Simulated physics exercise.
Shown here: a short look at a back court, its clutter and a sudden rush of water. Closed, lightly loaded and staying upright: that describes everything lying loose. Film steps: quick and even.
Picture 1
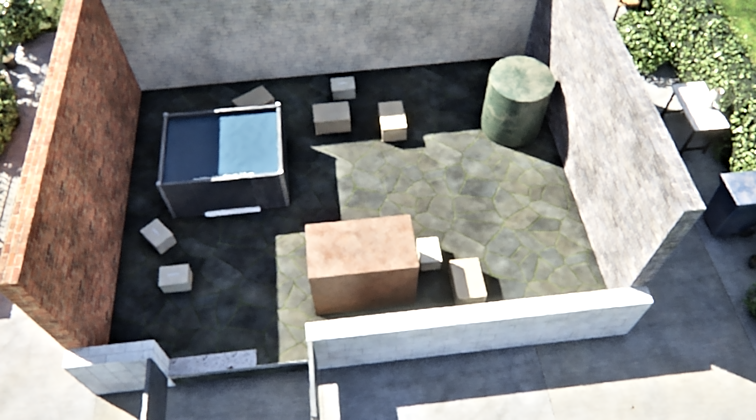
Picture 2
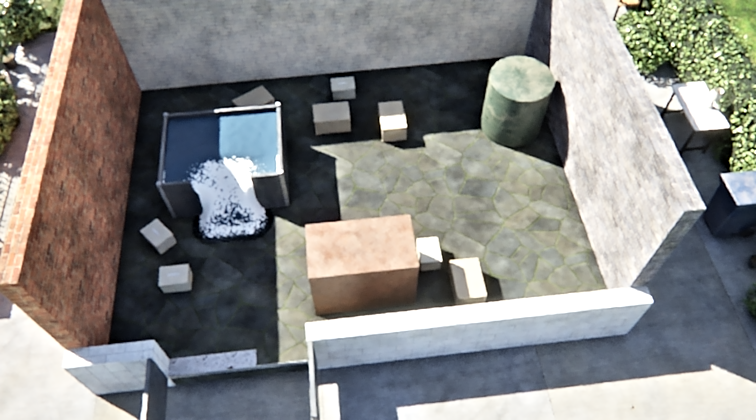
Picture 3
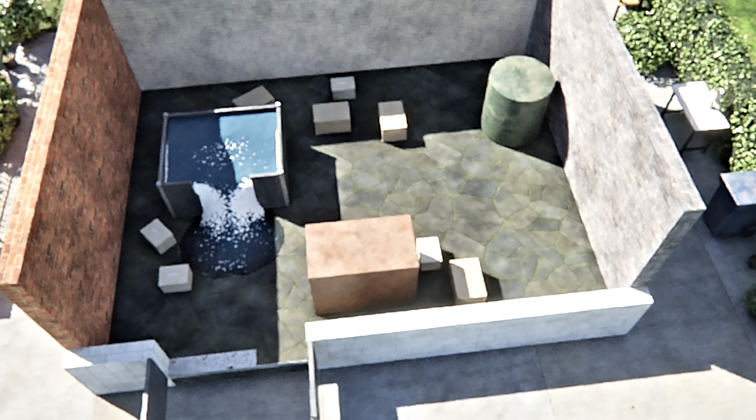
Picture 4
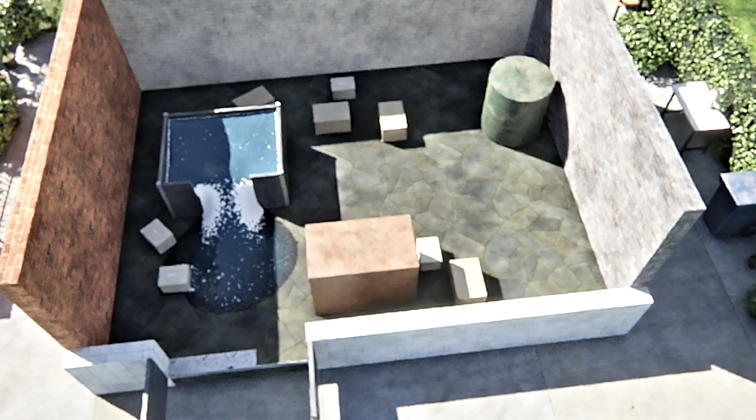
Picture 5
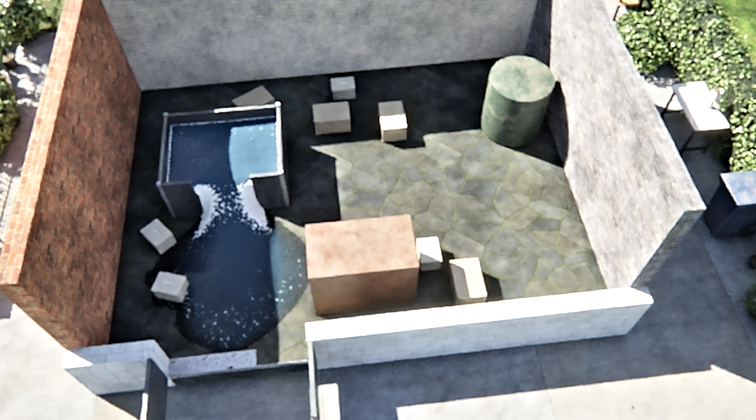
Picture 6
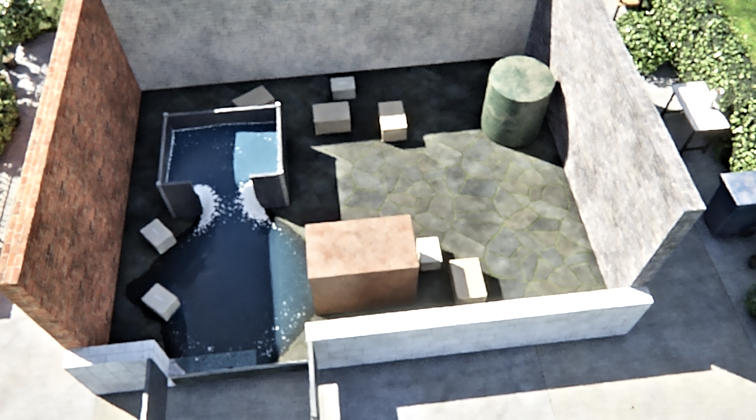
Water burst from the front of a raised pool in a walled yard and spread over the dark paving toward the front wall and reddish block, then nudged one pale box slightly leftward.
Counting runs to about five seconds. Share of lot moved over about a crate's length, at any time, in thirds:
The portion knocked well out of place is smaller than a third.
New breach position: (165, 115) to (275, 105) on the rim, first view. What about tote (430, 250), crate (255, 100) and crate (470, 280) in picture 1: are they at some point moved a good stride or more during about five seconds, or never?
First stays short of it, second covers that distance, third stays short of it.
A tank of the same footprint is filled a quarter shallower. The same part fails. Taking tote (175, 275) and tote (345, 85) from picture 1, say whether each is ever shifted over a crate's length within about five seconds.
So the first made it that far, and the second came up short.
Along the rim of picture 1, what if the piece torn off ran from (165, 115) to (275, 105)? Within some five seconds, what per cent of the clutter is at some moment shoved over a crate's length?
I'd guess around 80 percent of them.
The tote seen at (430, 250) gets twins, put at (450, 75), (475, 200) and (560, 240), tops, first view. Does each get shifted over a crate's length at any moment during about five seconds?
Each in turn: Stays in place, stays in place, stays in place.
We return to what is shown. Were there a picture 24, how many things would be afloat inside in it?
1 in total.
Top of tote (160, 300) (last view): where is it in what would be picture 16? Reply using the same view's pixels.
My guess is roughly (124, 303).
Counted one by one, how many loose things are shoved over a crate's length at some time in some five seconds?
The figure is 1.
A moment on, 1 of 8 are well off their spots; 1 afloat.
Next, 1 of 8 are well off their spots; 1 afloat.
Later, 1 of 8 are well off their spots; 1 afloat.
In the end, 1 of 8 are well off their spots, and 1 have been at some point; 2 afloat.
